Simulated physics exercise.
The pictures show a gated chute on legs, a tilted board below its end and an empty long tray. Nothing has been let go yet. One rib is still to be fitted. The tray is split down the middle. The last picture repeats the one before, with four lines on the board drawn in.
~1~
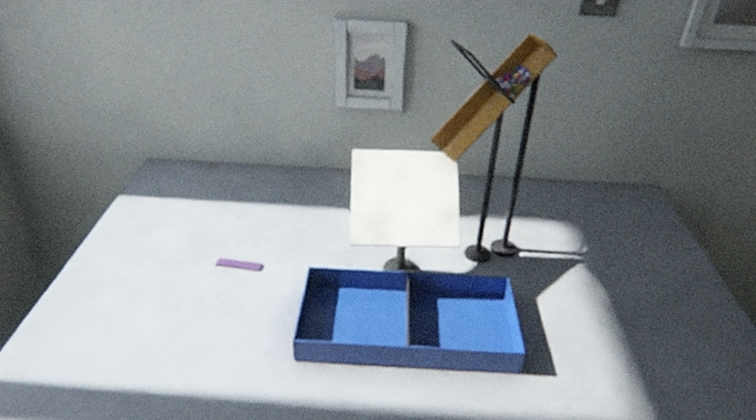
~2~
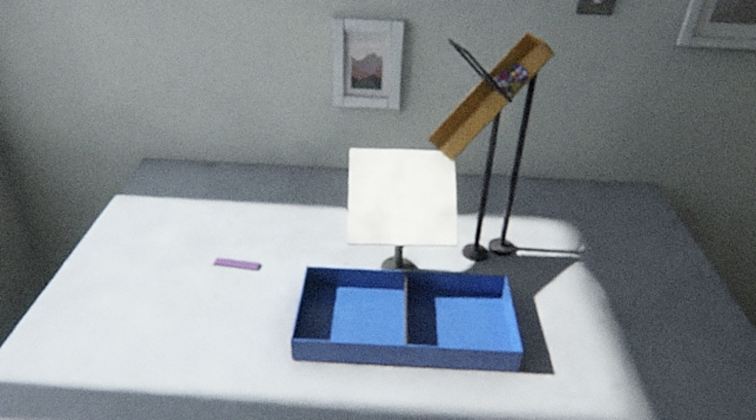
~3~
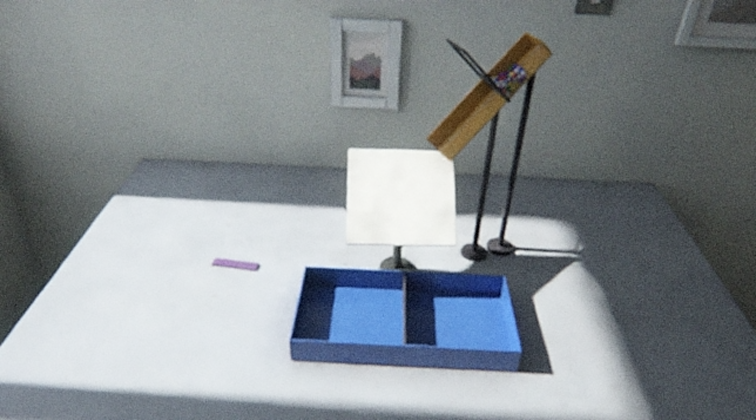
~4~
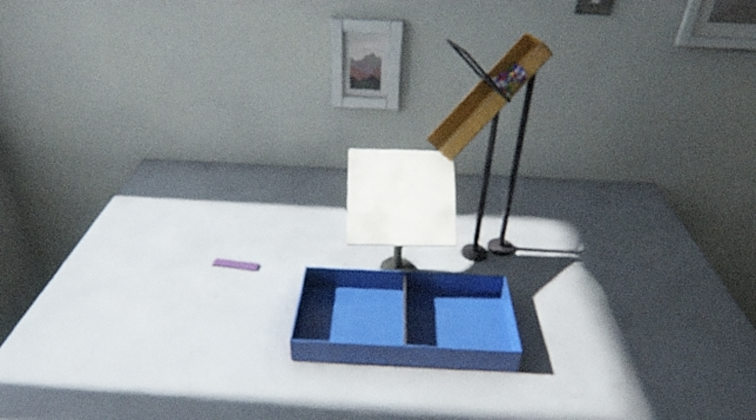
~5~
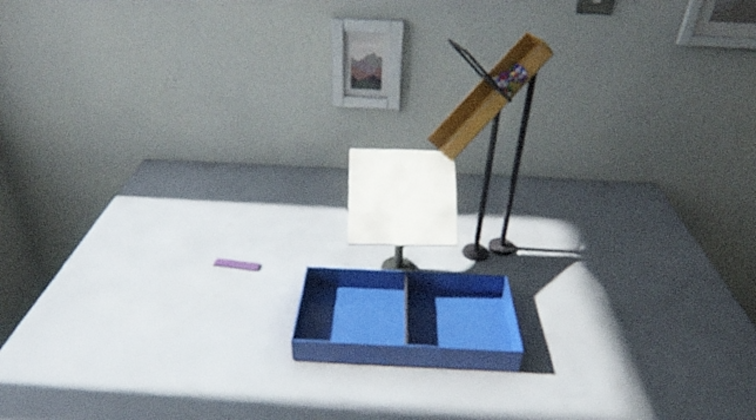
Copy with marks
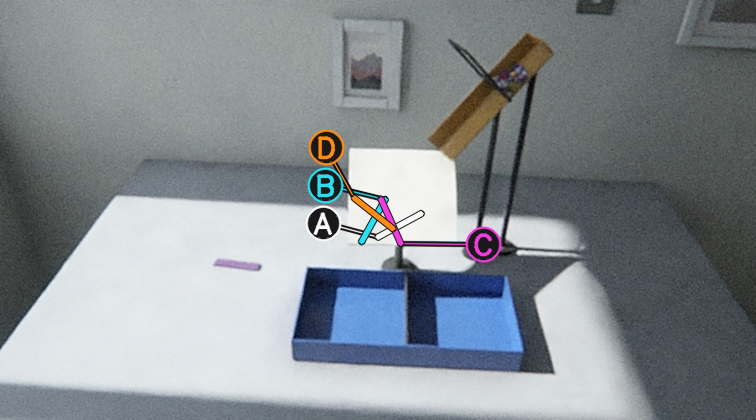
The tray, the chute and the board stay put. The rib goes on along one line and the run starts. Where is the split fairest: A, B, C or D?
Line D does it best.
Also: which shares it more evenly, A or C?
That is line C.
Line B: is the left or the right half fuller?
More lands on the left.
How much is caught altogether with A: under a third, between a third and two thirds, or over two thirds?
It is over two thirds.
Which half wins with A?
The left half.
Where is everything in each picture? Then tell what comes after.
In the first picture, load behind the gate at (509, 81), round plastic beads; lip of the chute at (447, 156), sloping fairly steeply.
In the second picture, middle of the board at (403, 196), tilted fairly steeply; middle of its low edge at (403, 245); of its high edge at (403, 150).
In the third picture, front corners of the tray at (290, 339) and (521, 351); front end of its middle wall at (405, 345); gate still shut at (487, 80).
In the fourth picture, middle of the load at (505, 80); lip at (443, 156).
In the fifth picture, middle of the load at (506, 79); lip at (444, 155).
On the marked copy, line A from (421, 213) to (377, 237); line B from (385, 199) to (361, 241); line C from (381, 199) to (400, 243); line D from (354, 198) to (392, 228).
Choosing A, of what is caught, all in the left half, none in the right.
Choosing B, of what is caught, nearly all in the left half, a small part in the right.
Choosing C, of what is caught, a small part in the left half, most in the right.
Choosing D, of what is caught, about a third in the left half, about two thirds in the right.
